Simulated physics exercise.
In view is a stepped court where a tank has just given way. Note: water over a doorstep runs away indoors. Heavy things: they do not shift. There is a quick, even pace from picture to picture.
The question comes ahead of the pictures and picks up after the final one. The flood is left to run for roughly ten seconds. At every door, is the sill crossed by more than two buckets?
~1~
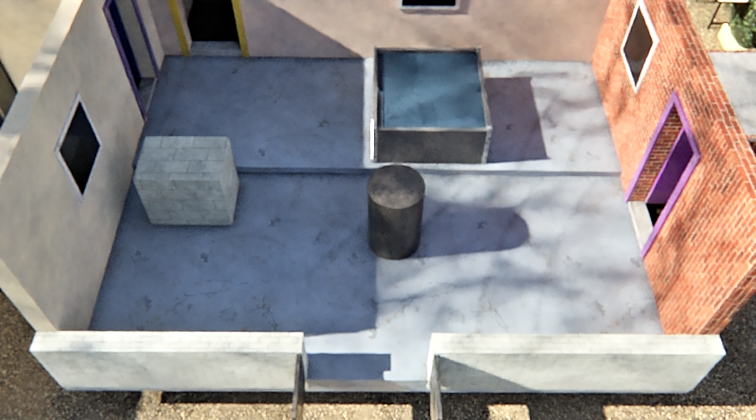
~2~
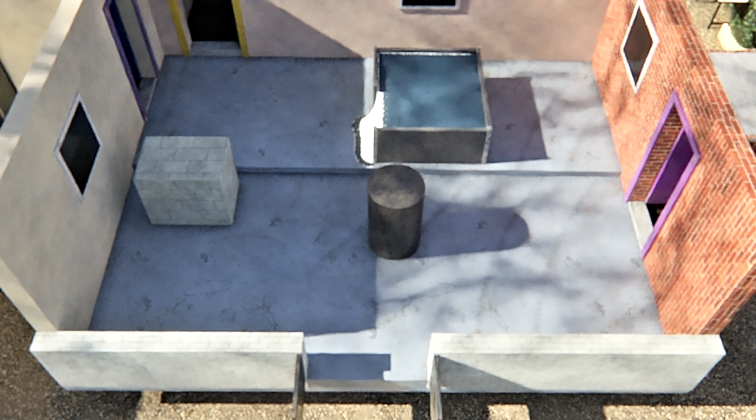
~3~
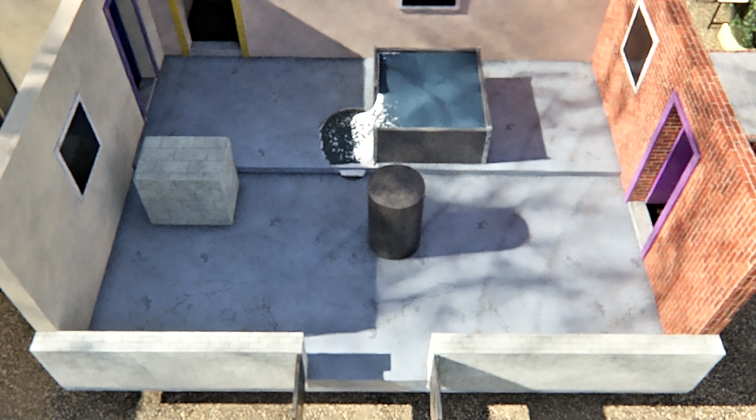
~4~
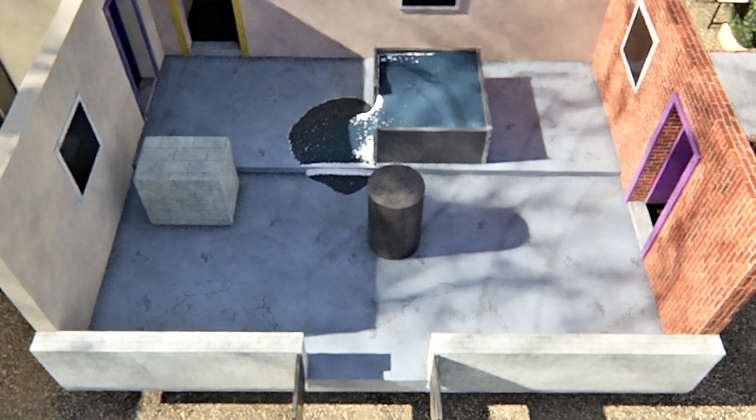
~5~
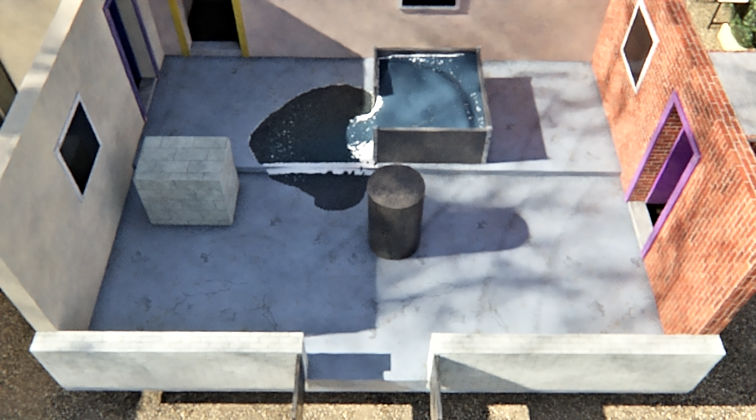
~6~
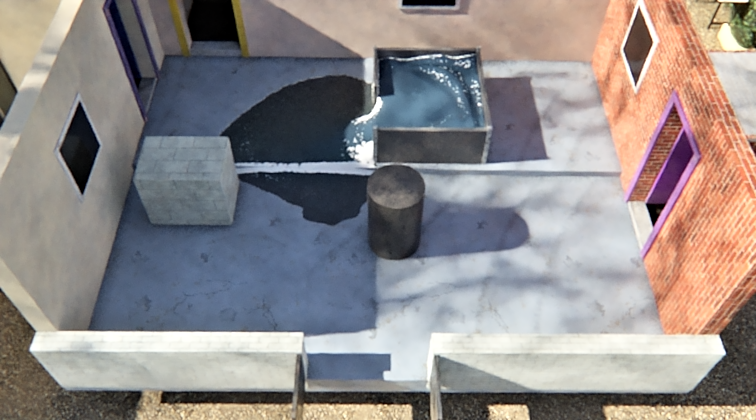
The blue door: Yes; the yellow door: No; the purple door: No.
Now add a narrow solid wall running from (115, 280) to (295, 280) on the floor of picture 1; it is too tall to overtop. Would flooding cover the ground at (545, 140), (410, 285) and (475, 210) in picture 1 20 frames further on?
Taking them in order, I'd say parched, soaked and parched.
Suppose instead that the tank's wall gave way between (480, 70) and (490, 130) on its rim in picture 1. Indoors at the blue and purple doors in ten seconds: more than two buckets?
The blue door remains within limit, and the purple door tops the threshold.
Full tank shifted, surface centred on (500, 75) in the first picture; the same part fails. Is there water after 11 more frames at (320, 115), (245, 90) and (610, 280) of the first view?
I'd say swamped for the first, swamped for the second and still dry for the third.
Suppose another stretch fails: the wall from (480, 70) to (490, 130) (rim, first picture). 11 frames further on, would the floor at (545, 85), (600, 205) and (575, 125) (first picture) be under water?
Sequence of results: Reached by the flood, reached by the flood, reached by the flood.
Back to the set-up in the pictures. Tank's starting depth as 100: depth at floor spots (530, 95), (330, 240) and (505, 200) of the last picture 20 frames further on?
I'd say close to 0, 2 and 0 percent.
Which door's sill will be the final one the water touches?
The purple door.
A moment on, water covers 25 % of the floor; the blue door not reached, the yellow door not reached, the purple door not reached.
Next, water covers 40 % of the floor; the blue door under two buckets in, the yellow door wet at the sill, nothing in, the purple door not reached.
Then, water covers 45 % of the floor; the blue door over two buckets in, the yellow door wet at the sill, nothing in, the purple door not reached.
Later, water covers 55 % of the floor; the blue door far over two buckets in, the yellow door wet at the sill, nothing in, the purple door not reached.
In the end, water covers 80 % of the floor; the blue door far over two buckets in, the yellow door wet at the sill, nothing in, the purple door wet at the sill, nothing in.
